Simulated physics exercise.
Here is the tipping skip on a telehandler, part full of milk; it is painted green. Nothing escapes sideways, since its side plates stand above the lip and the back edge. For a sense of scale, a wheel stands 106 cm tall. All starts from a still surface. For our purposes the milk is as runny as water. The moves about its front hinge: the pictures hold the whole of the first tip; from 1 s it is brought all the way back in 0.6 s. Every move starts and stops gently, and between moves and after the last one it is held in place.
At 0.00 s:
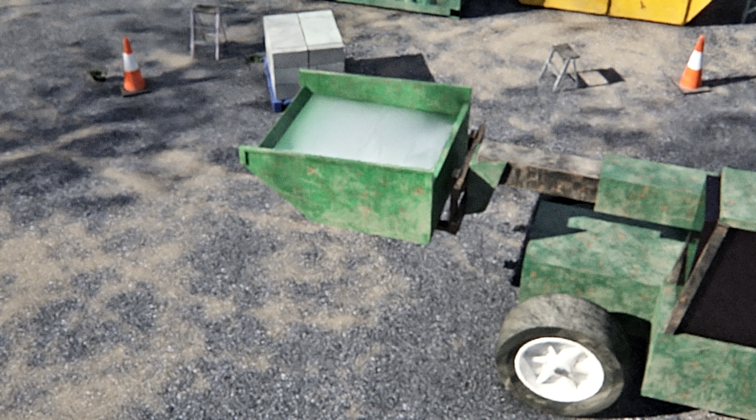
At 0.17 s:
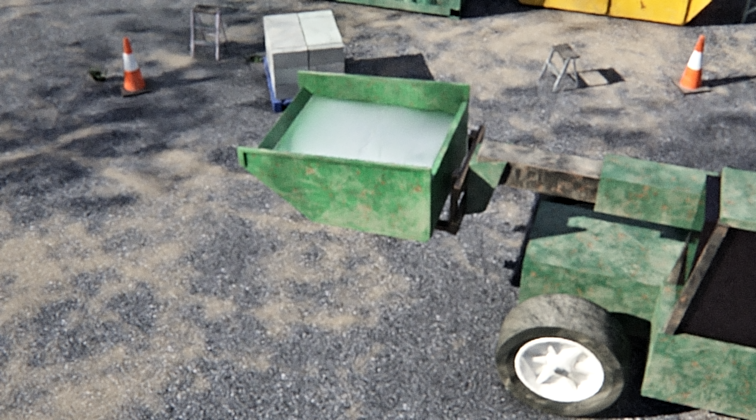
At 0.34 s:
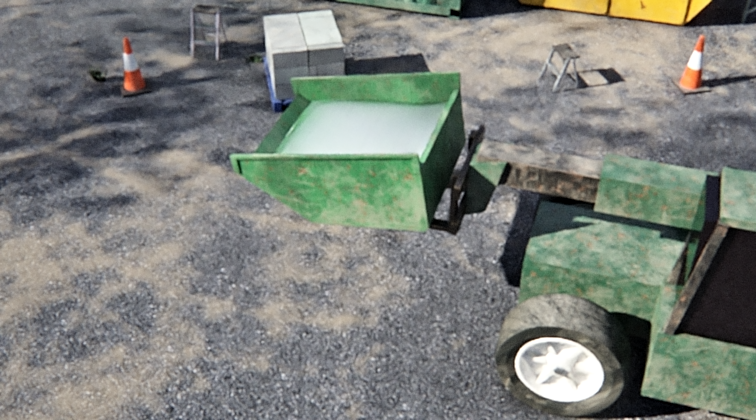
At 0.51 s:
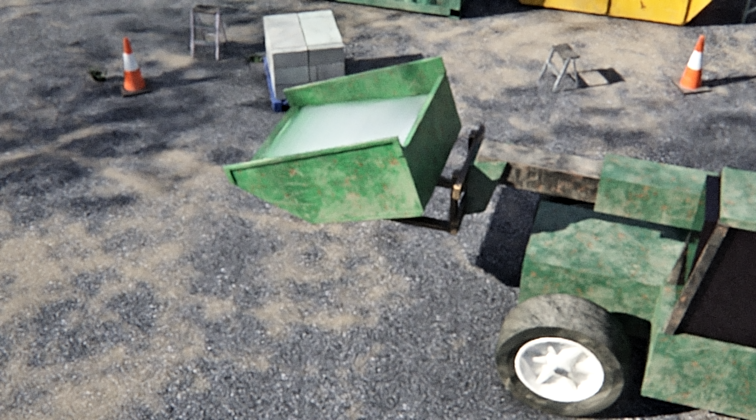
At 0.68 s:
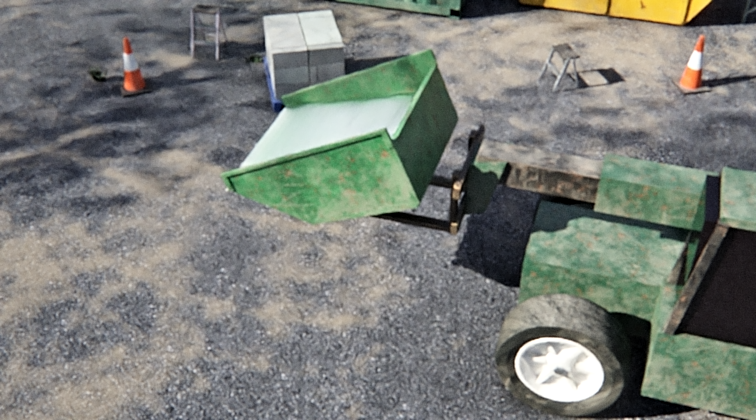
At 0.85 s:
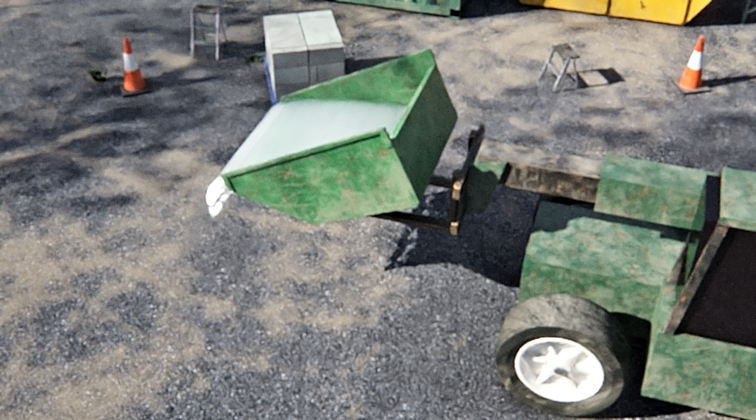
A green skip on the arm of a green machine slowly tilted forward to the left, its pale liquid sliding toward the front edge until a little white liquid came out over the lip.
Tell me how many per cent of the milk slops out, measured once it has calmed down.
Some 57 per cent goes over the edge.
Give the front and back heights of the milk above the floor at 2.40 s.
The front reads 16 cm and the back reads 48 cm.
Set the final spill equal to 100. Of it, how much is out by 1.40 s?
Roughly 80 per cent.
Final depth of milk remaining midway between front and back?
About 16 cm.
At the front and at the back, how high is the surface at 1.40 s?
Front 28 cm, back 0 cm.
Then, 1.40 s in, the skip is at 5° forwards, the surface stands 0 cm at the back and 29 cm at the front; 47 per cent is out, over the front.
Then, 1.90 s in, the surface stands 13 cm at the back and 22 cm at the front; 52 per cent is out, over the front.
Then, 2.40 s in, the surface stands 48 cm at the back and 15 cm at the front; 52 per cent is out, over the front.
Then, 4.49 s in, 57 per cent is out, over the front, 347 of 608 litres.
